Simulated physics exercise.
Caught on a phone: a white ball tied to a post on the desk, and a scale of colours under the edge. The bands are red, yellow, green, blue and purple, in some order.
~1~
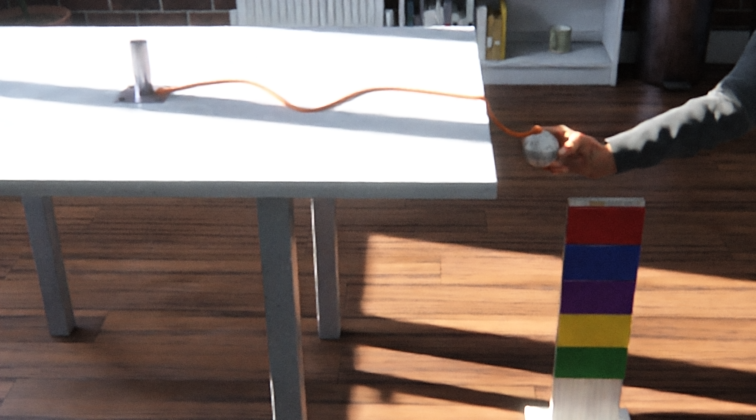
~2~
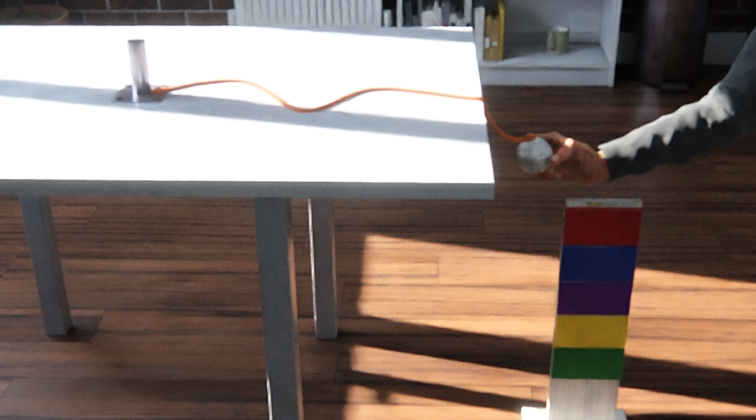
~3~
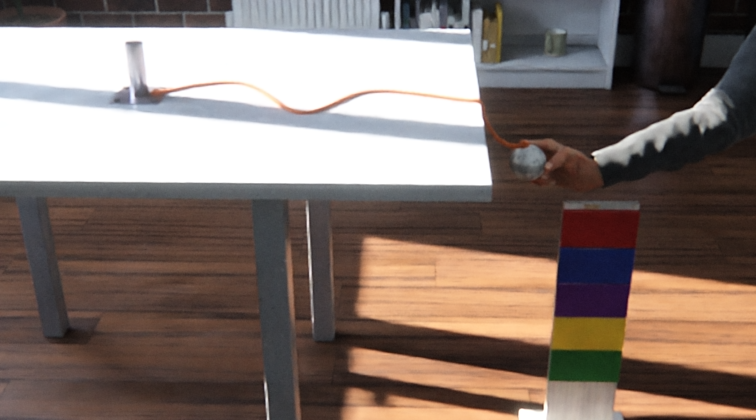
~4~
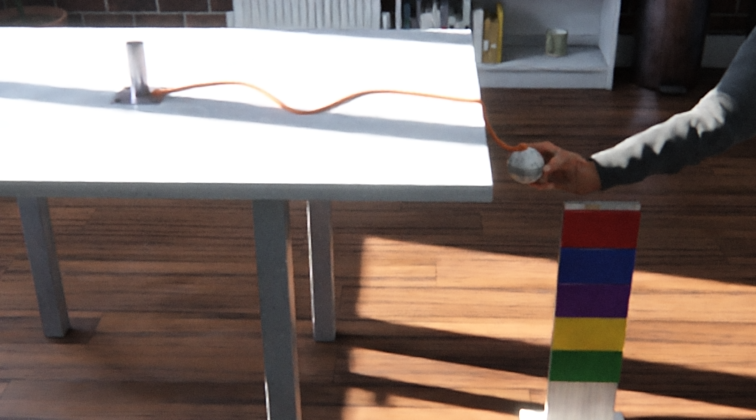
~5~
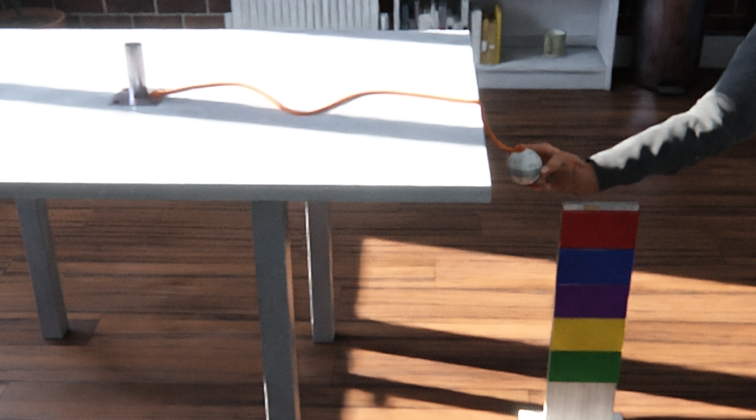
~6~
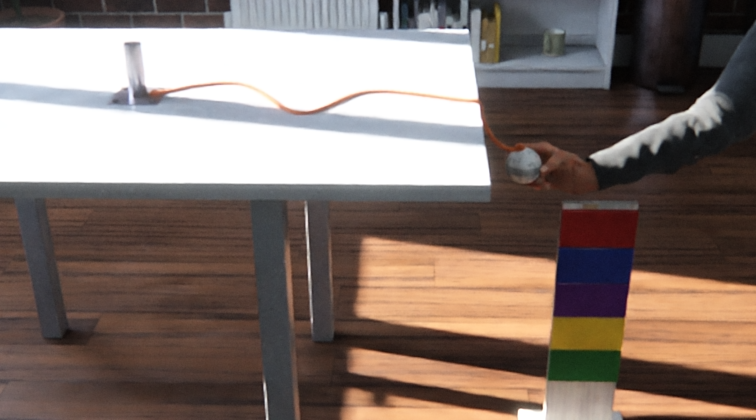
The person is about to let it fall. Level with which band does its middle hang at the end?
Its middle rests at the blue band.
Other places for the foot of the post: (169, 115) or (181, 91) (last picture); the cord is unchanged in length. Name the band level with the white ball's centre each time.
It would be purple; purple.
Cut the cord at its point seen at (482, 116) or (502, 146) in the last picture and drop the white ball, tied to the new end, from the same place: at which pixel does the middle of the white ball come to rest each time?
Try by try, around (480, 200) and (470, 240).
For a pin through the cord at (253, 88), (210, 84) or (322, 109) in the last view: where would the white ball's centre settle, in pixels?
In that order: (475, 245), (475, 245) and (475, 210).
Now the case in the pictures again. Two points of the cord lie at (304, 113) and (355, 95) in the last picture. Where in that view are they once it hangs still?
About (357, 100), and the other about (427, 102).
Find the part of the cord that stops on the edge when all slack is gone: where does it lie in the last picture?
That spot is around (408, 94).
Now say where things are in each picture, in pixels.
In the first frame, white ball (540, 149); red (606, 227); blue (602, 263); purple (598, 298); yellow (595, 332); green (591, 364).
In the second frame, white ball (534, 156); cord through (199, 84) (265, 90) (315, 110) (378, 89) (465, 98).
In the third frame, white ball (527, 163).
In the fourth frame, white ball (526, 165); cord through (198, 85) (264, 92) (313, 112) (377, 91) (464, 100).
In the fifth frame, white ball (524, 167).
In the sixth frame, white ball (523, 166); cord through (196, 86) (262, 93) (311, 112) (374, 92) (462, 100).
Soon after, ball near (511, 248); level with blue.
Then, ball near (454, 253); level with blue.
Further on, ball near (487, 258); level with blue.
At rest, ball near (477, 259); level with blue. The blue one.
